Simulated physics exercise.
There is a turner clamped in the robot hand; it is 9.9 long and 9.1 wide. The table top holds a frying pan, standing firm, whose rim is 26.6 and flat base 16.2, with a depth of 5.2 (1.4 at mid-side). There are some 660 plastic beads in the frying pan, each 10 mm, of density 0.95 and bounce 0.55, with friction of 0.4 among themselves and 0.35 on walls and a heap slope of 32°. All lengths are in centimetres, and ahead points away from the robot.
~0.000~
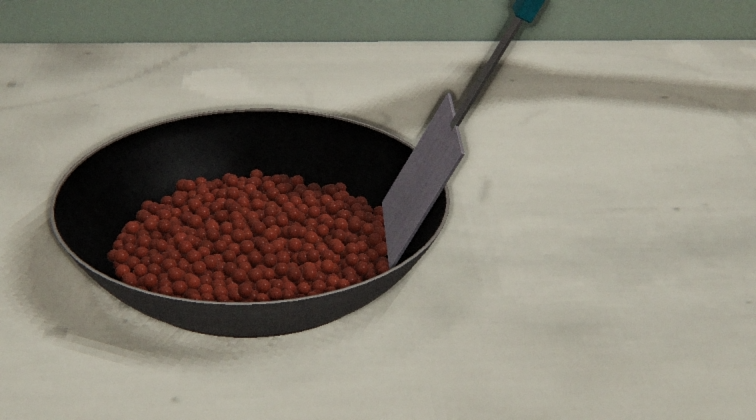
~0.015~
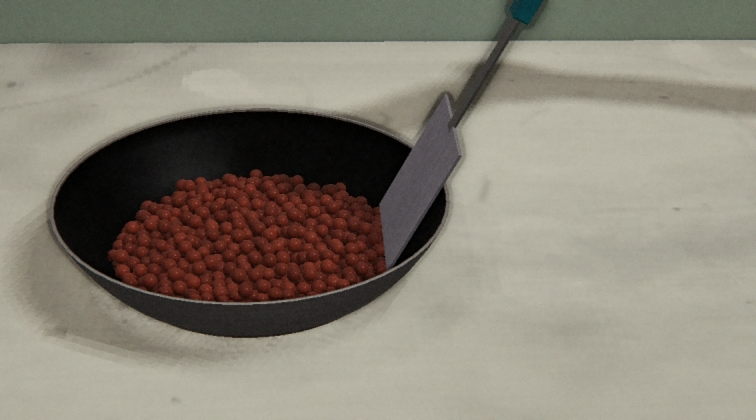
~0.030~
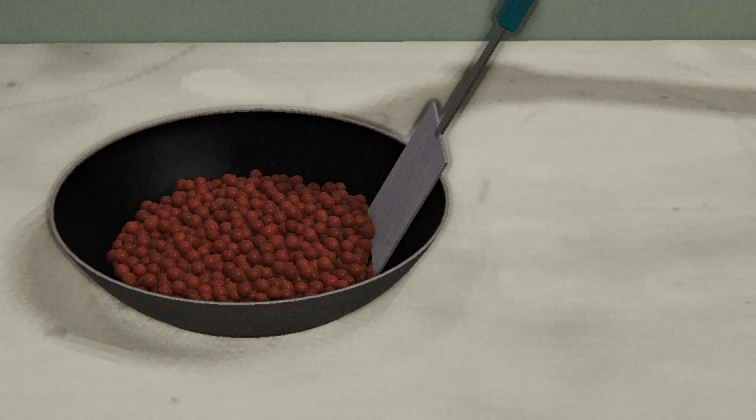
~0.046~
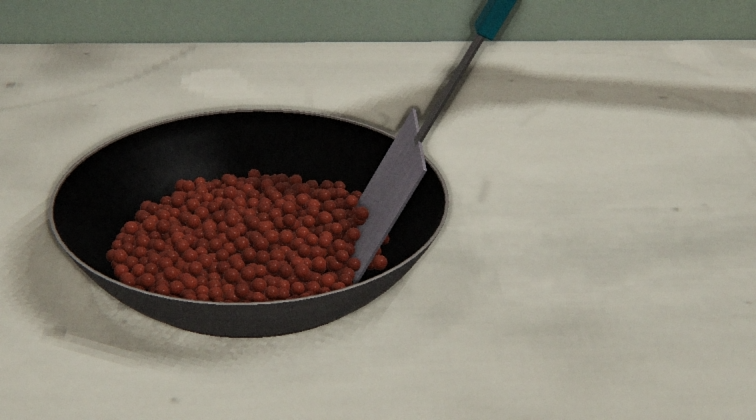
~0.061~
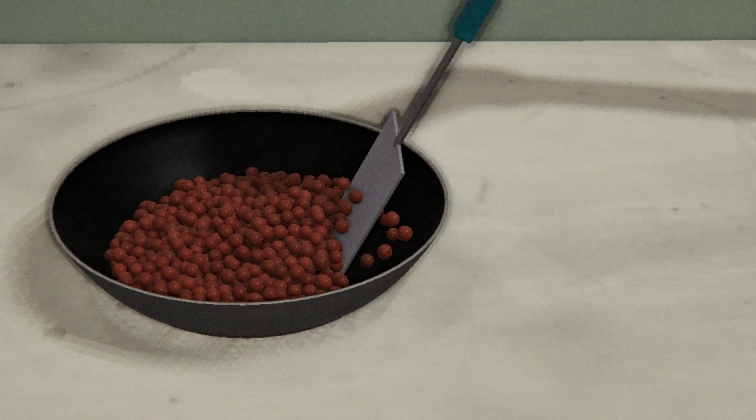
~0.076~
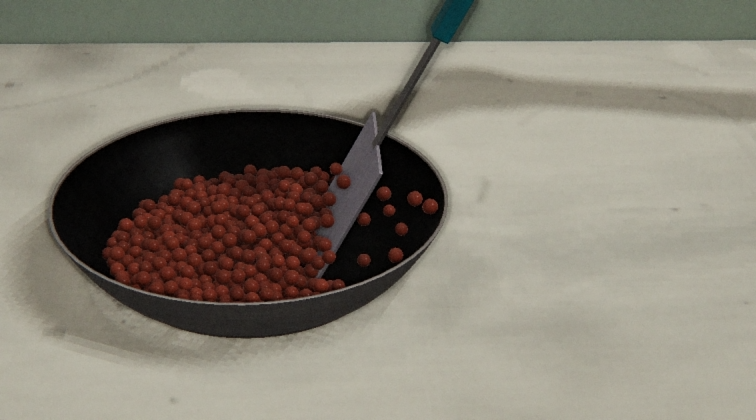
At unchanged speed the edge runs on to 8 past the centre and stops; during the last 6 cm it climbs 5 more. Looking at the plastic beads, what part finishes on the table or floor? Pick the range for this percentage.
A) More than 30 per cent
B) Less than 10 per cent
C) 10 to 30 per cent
(C) 10 to 30 per cent.
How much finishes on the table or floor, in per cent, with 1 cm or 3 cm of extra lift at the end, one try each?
Close to 20 and 20 percent respectively.
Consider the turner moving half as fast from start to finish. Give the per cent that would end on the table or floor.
About 5 %.
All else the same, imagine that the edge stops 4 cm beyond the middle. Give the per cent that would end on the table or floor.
It would be near 5 per cent.
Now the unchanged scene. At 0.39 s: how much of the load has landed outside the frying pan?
Share at that moment: Roughly 15 %.
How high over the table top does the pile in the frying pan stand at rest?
It reaches around 5.0 cm.
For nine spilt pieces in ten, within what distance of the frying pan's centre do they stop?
Distance from centre: Approx. 75 cm.
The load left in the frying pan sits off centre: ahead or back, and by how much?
Offset forward: Around 4.0 cm.
After 0.12 s, sloping 63°, highest piece 10 above the table; 660 in the frying pan, 2 on the blade or in flight.
After 0.17 s, sloping 63°, highest piece 13 above the table; 659 in the frying pan, 3 on the blade or in flight.
After 0.39 s, sloping 63°, highest piece 10 above the table; 539 in the frying pan, 103 on the table or floor, 20 on the blade or in flight.
After 1.44 s, sloping 63°, highest piece 5 above the table; 539 in the frying pan, 123 on the table or floor.
At rest, 539 in the frying pan, 123 on the table or floor. That is 19 % on the table or floor.
